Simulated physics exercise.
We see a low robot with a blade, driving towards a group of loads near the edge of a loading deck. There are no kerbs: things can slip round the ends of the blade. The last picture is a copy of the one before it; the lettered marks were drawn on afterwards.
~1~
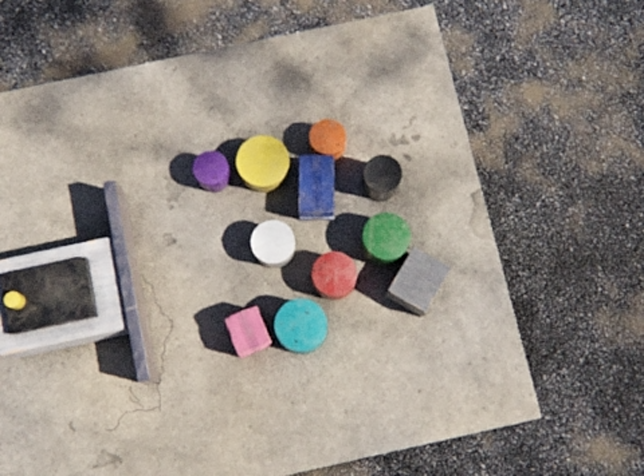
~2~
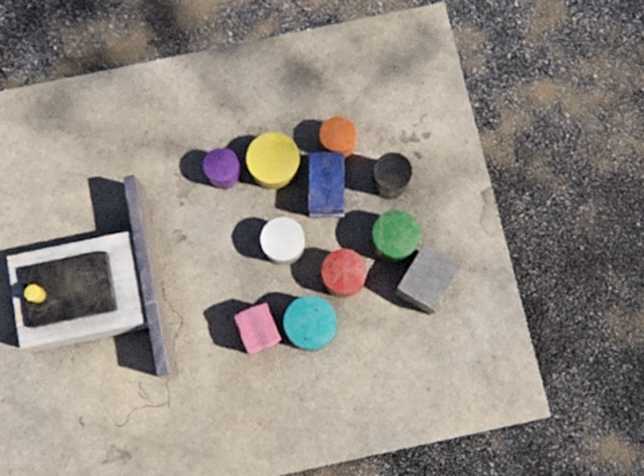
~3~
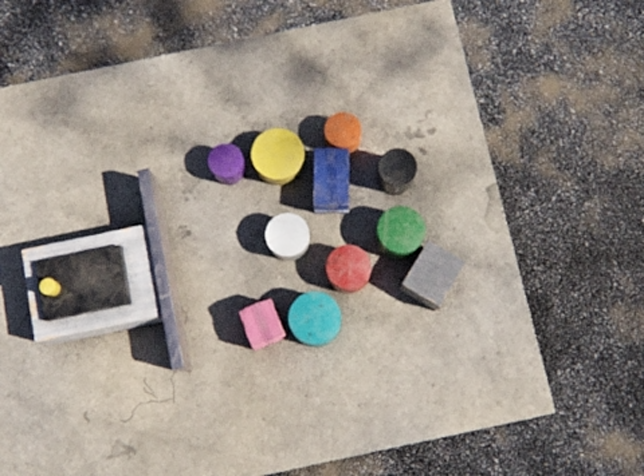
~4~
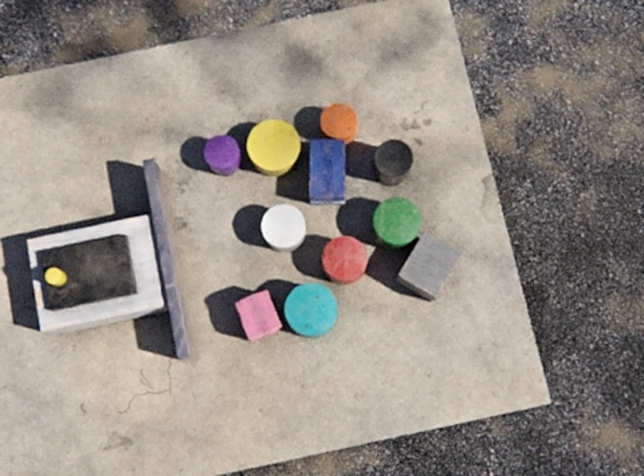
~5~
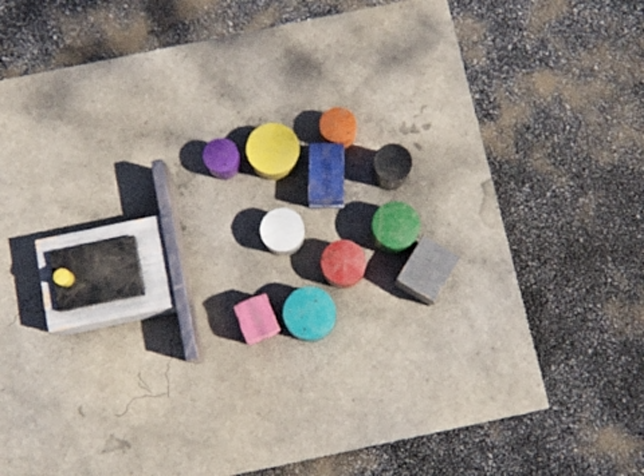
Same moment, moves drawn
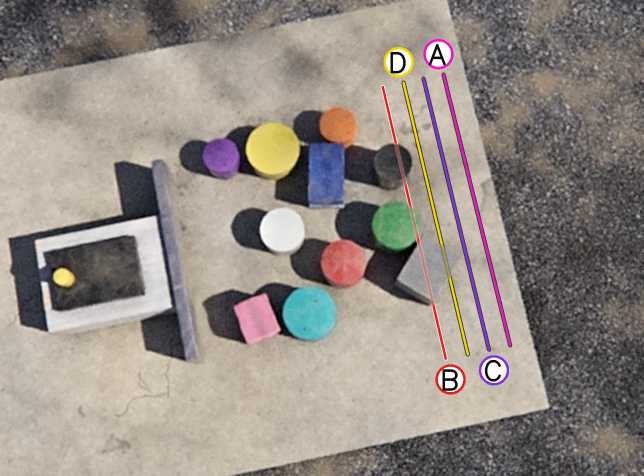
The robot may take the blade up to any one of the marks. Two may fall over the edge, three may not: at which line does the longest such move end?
Line D.
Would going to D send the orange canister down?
No.
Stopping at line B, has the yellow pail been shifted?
Yes.
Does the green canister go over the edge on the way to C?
Yes.
On the marked copy, A at (476, 206); B at (413, 219); C at (455, 210); D at (435, 214).
With D. Early on, robot (199, 253); purple canister (265, 135); orange canister (352, 126).
Further on, robot (293, 233); grey crate (443, 265); green canister (427, 218).
At the end, robot (366, 218); grey crate (514, 254); green canister (497, 202); none fallen.
As for the rest, A drops four; B is within the limit but short; C drops three.
